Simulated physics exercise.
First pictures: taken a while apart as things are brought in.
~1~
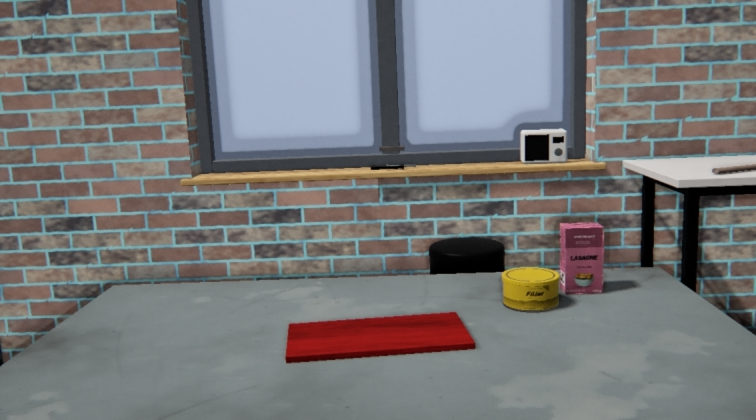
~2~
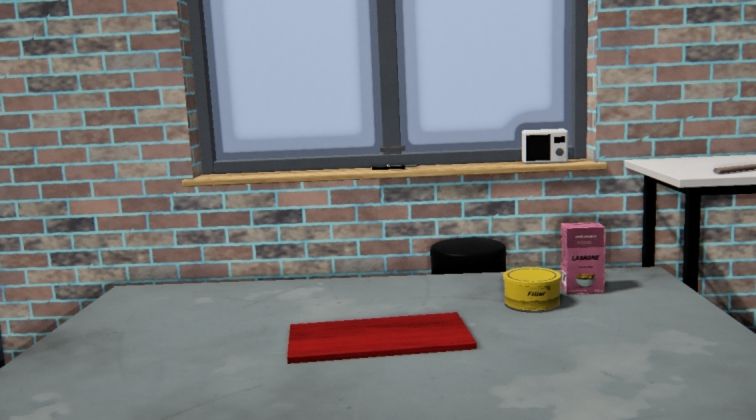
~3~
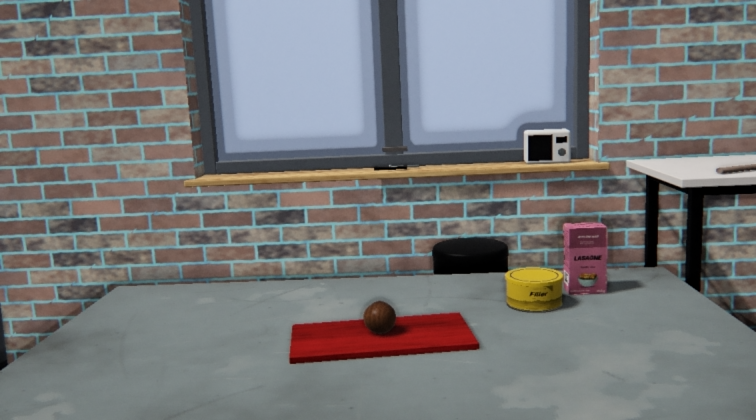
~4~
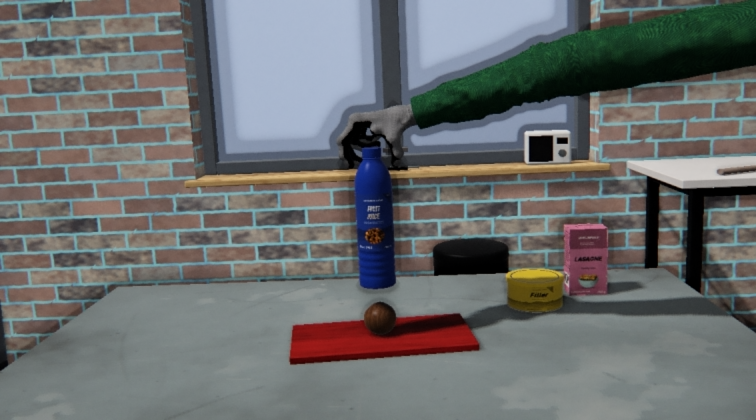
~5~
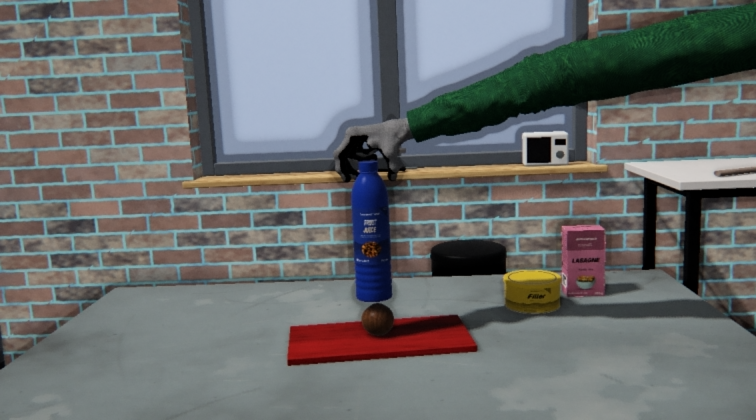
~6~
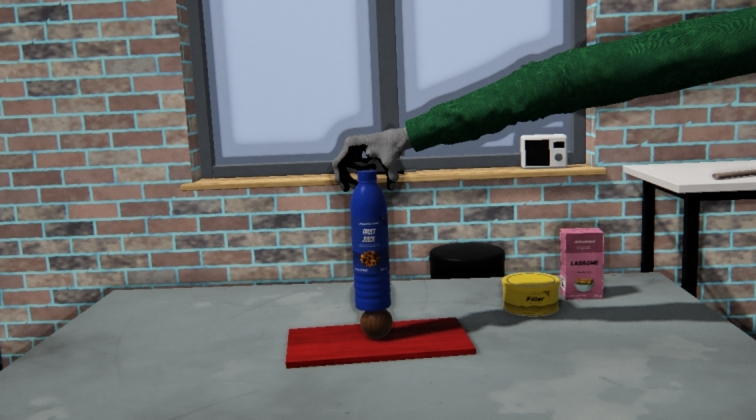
A hand in a grey and black glove, with a green sleeve, reaches in from the right over a grey table before a brick wall and window, seen from the front. A red board lies near the middle, with a yellow tin and pink box to the right. A brown onion appears on the board, then the hand lowers a blue bottle upright onto it, still gripping the top, while the view shifts very slightly.
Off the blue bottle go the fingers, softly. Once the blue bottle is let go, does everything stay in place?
My prediction: Unsteady.
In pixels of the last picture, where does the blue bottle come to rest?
Look around (284, 325) in the final frame.
Then, 0.50 s on from there, blue bottle turned 27° from how it was put near (345, 247).
Then, 0.70 s on from there, blue bottle now fallen.
Then, 0.80 s on from there, things are still on the move.
In the end, fallen, blue bottle; the other 4 unmoved. At the end, from the last picture's camera, blue bottle near (285, 325). The pile comes apart.
